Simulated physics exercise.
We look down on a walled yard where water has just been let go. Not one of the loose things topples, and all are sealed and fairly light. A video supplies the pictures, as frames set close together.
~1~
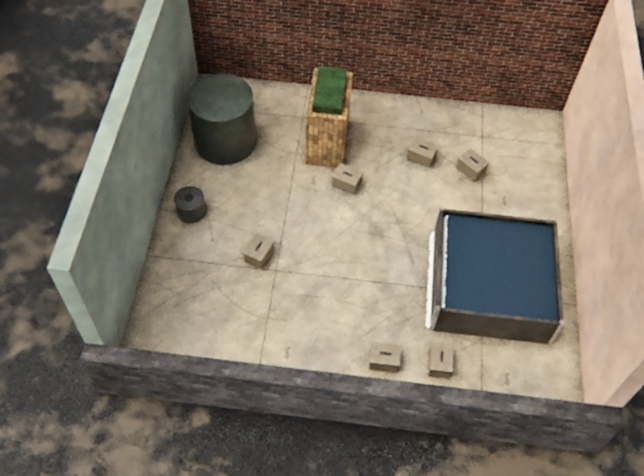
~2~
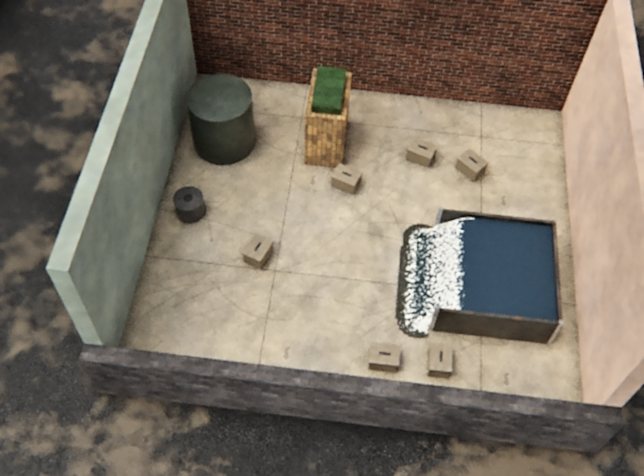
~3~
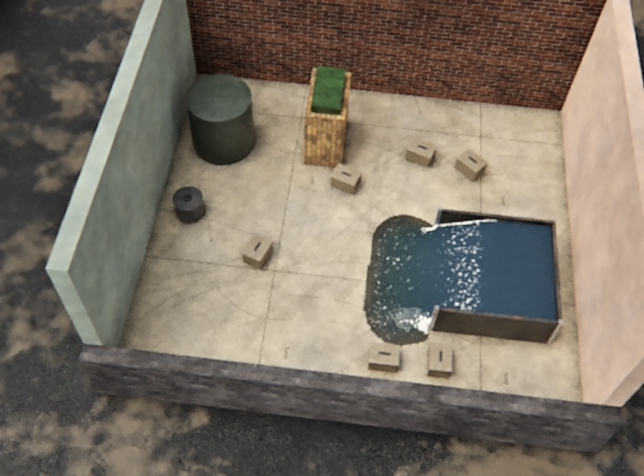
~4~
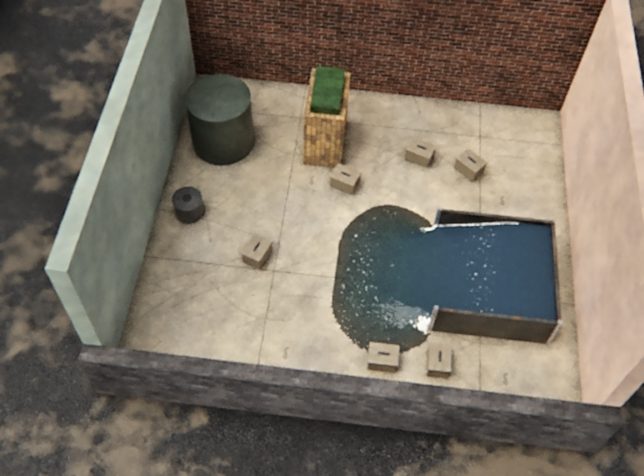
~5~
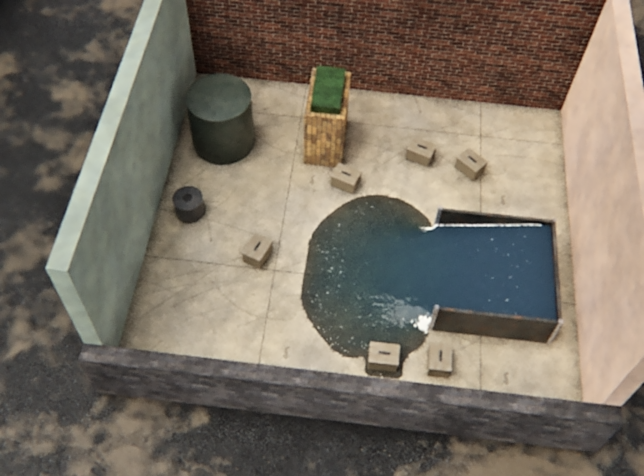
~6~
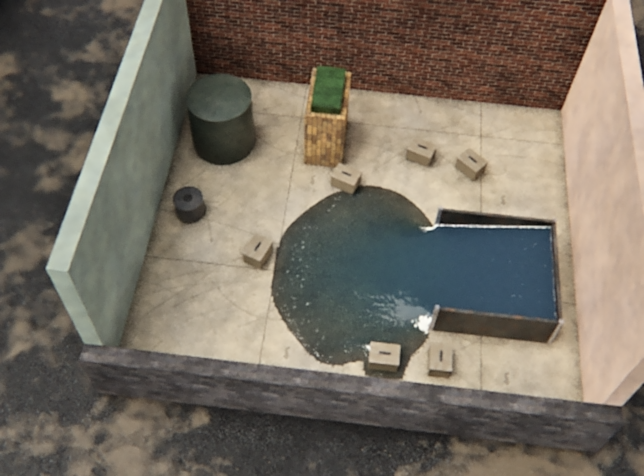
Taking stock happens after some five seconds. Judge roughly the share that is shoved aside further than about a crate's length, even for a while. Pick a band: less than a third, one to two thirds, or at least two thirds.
The fraction is less than a third of them.
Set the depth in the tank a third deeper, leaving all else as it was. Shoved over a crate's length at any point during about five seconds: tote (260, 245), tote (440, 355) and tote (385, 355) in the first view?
Taking them as listed, the first did it, the second came up short and the third came up short.
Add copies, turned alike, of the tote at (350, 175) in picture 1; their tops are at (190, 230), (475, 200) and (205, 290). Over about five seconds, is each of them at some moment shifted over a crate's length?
Shoved clear, stays put, shoved clear.
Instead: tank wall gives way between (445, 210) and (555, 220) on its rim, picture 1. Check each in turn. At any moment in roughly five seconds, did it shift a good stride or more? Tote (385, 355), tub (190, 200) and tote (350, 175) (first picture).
Results in order: Stayed short / stayed short / cleared that distance.
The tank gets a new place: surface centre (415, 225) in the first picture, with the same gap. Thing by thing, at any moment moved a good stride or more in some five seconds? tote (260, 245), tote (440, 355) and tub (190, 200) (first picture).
Taking them in turn: Got sent well off; kept near its start; got sent well off.
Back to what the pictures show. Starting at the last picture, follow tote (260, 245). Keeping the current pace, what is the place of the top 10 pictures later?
That would put it around (161, 232).
A moment on, 0 of 7 are well off their spots; 0 afloat.
Next, 1 of 7 are well off their spots; 2 afloat.
Later, 1 of 7 are well off their spots; 2 afloat.
In the end, 2 of 7 are well off their spots, and 2 have been at some point; 2 afloat.
